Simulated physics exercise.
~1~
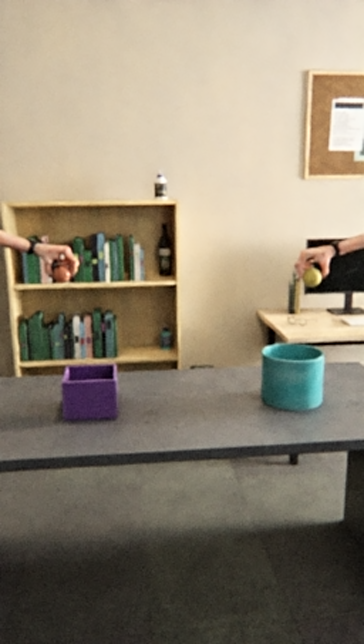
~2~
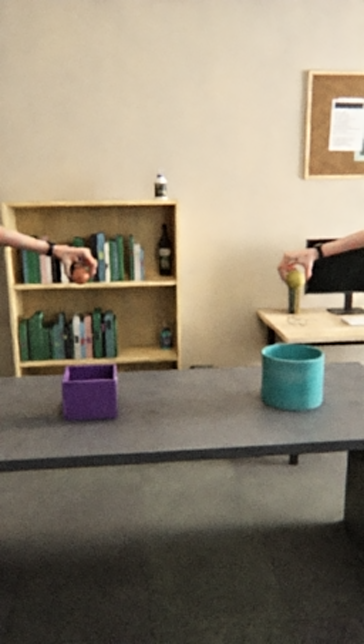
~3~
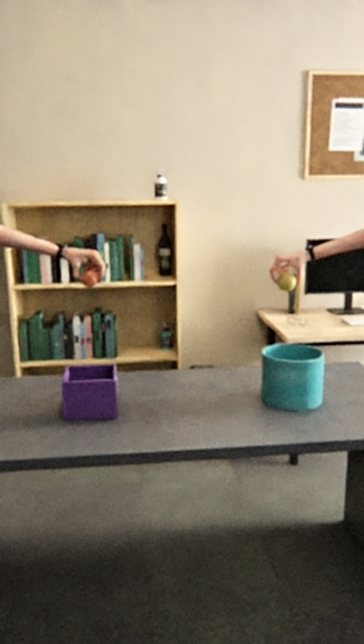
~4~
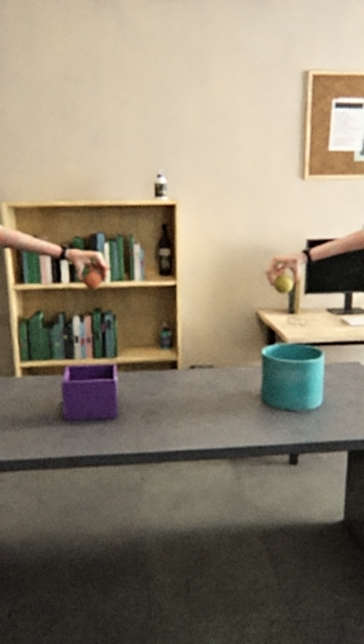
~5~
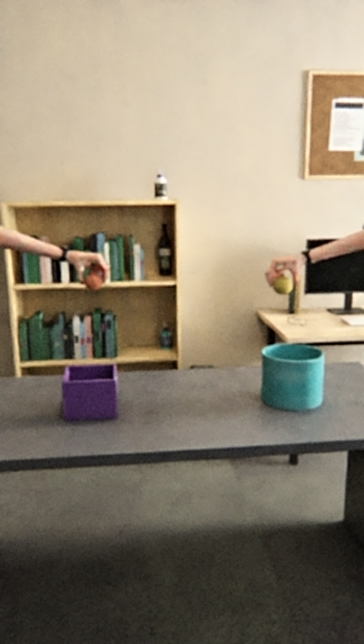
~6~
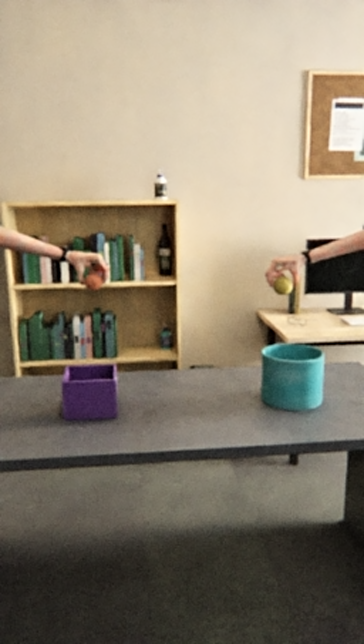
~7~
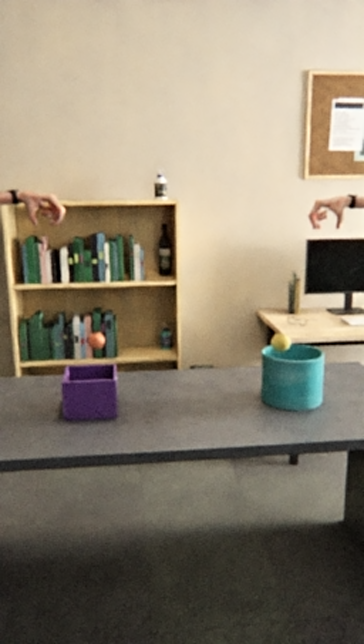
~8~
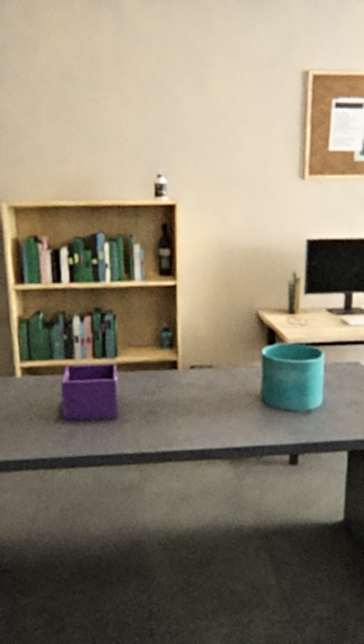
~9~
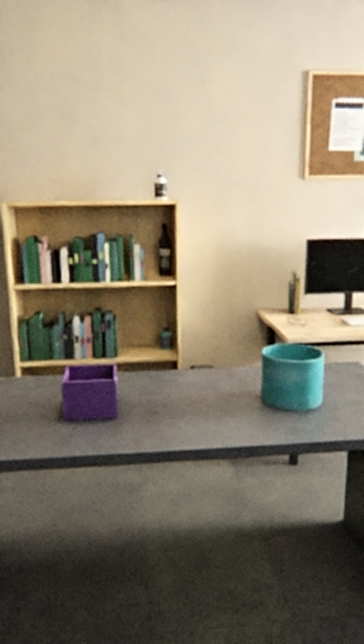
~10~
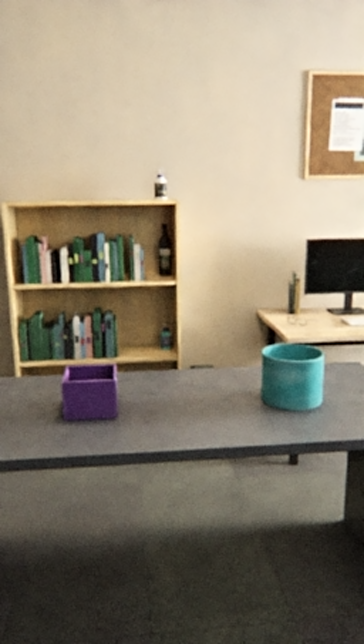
To begin with, two hands reach in from opposite sides above a dark table, the left one holding an orange tomato and the right one a lemon. A purple square basket stands below on the left and a teal bucket on the right, with a bookshelf and a desk behind. The hands ease slightly inward until each item hangs over its container, then hold almost still. Both grips open, and the tomato and lemon fall as the hands draw back. The tomato lands inside the basket and the lemon inside the bucket, leaving both containers standing unmoved and the hands gone.
